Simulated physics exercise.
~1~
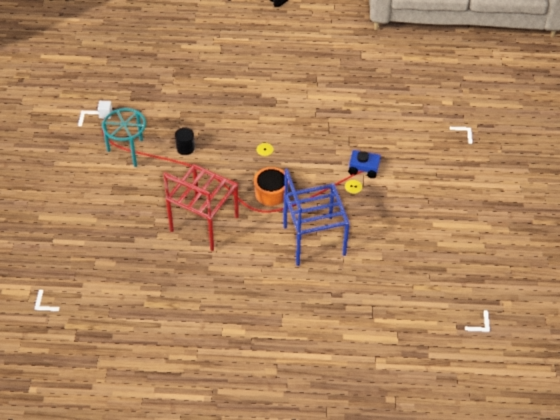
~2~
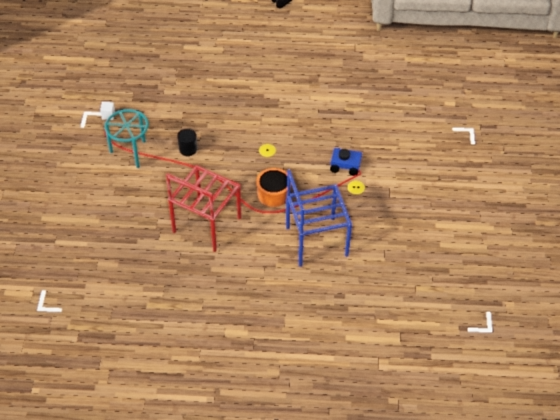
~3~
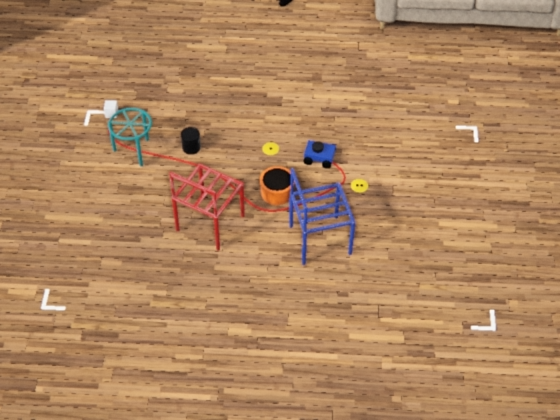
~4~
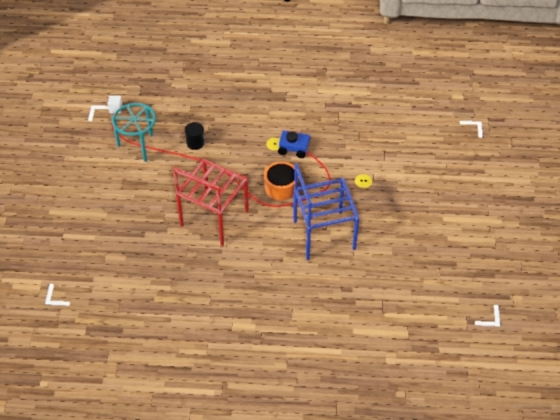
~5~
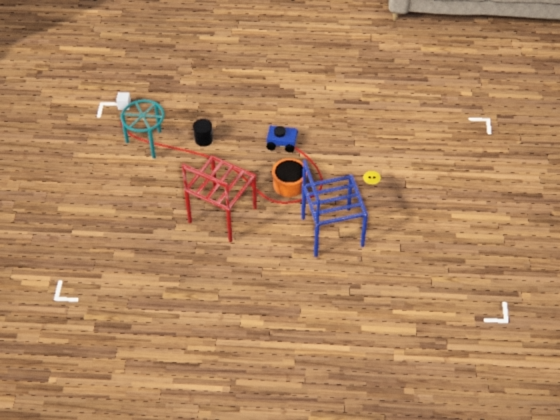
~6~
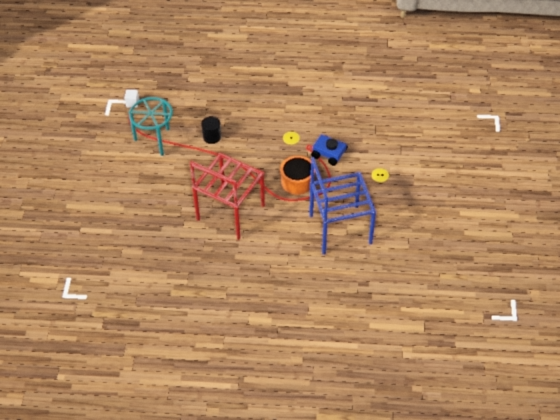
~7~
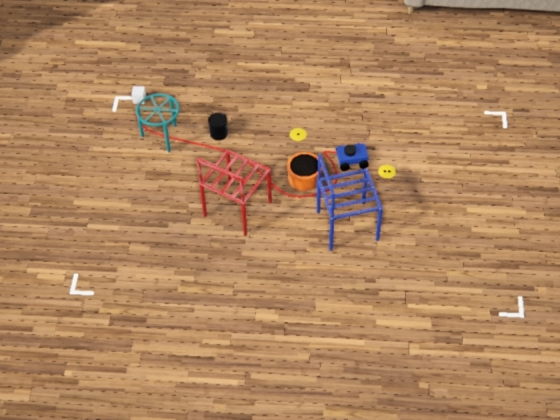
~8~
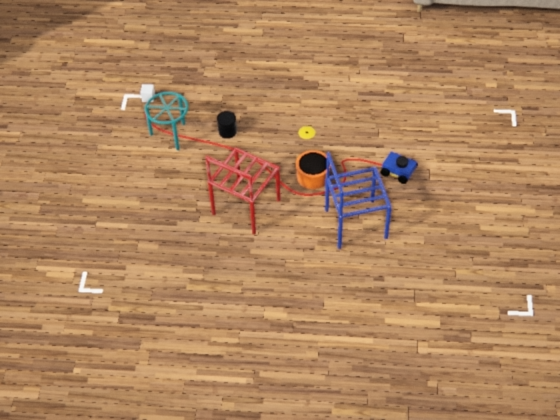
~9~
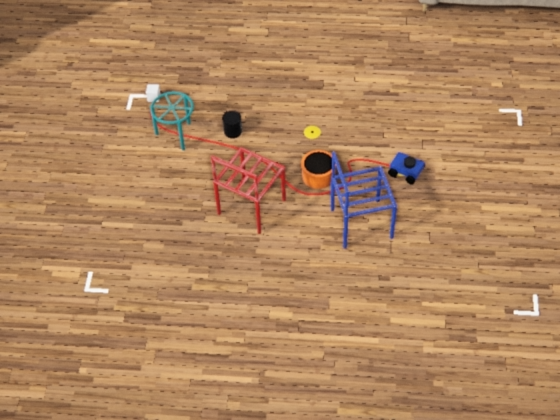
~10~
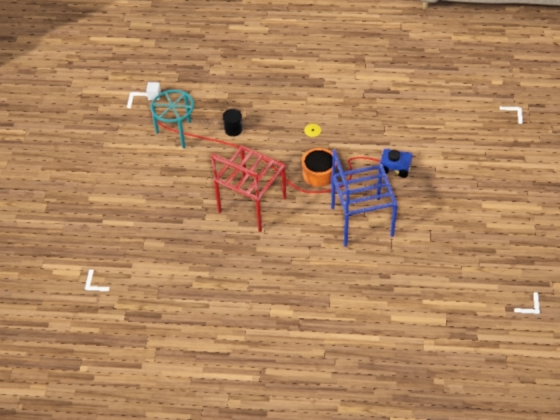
Blue chair, red chair and teal stool standing still while a blue cart trailing red lead rolls left, then back right.
